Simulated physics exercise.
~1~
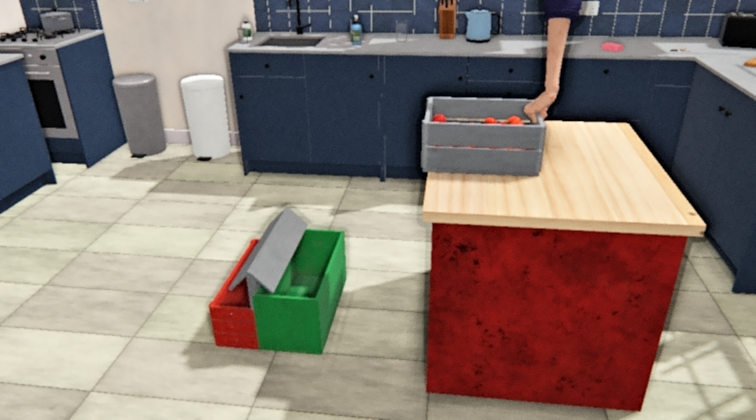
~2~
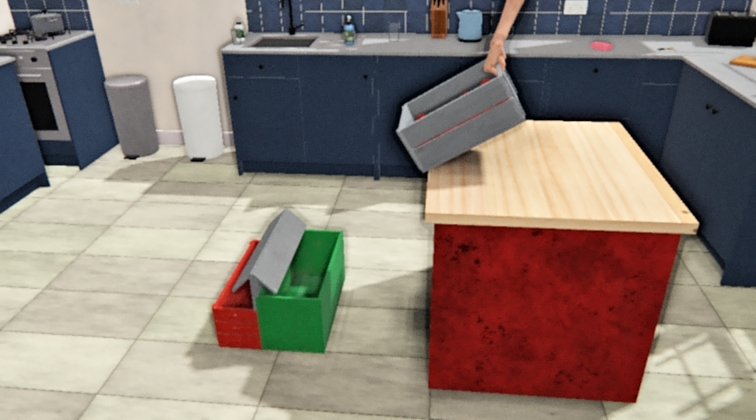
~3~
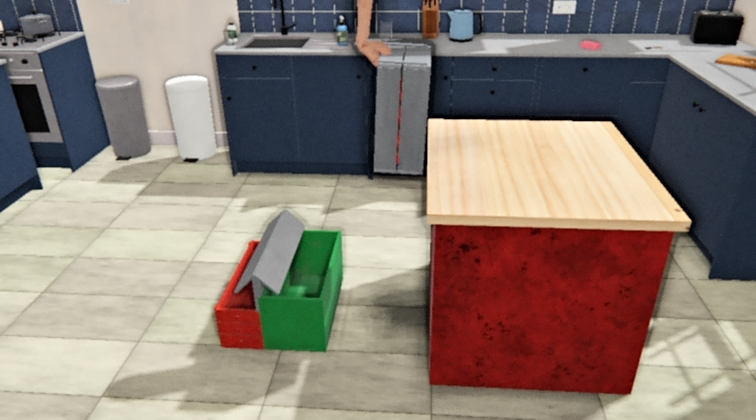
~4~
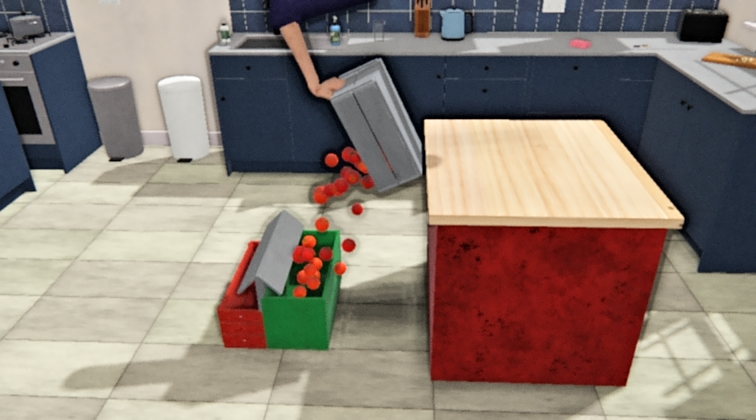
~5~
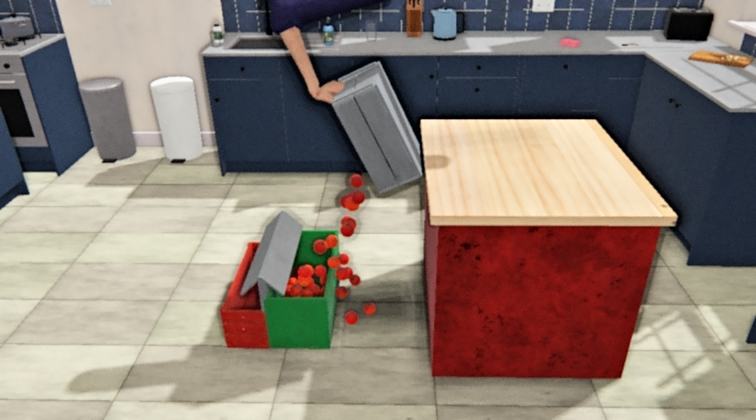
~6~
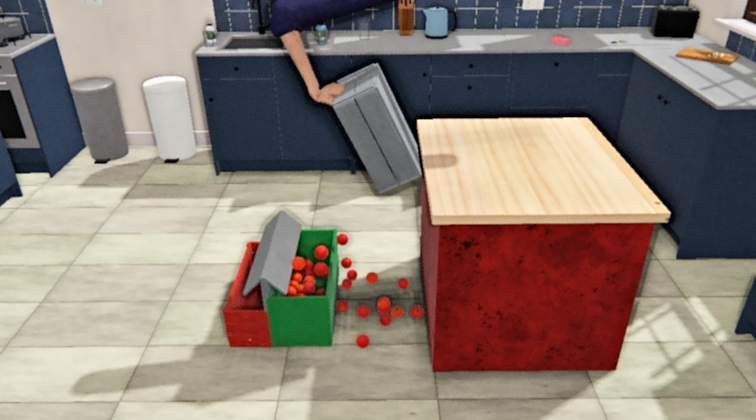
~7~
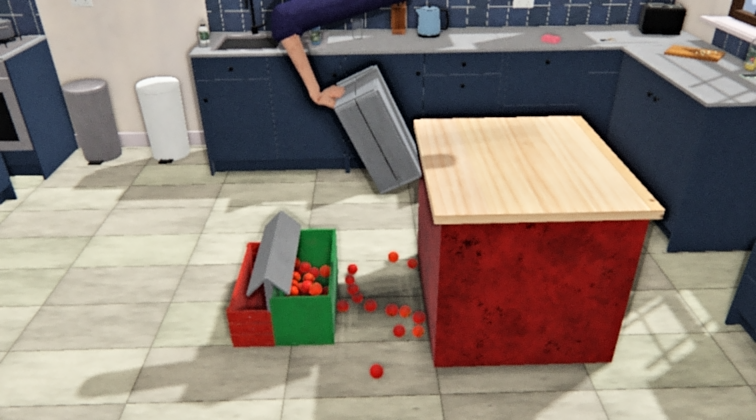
A grey tote of tomatoes is lifted from a wooden-topped red bench by a hand, swung left and tipped steeply, spilling its load toward a green box beside a red tub; many land in the green box, while others scatter across the floor between it and the bench.
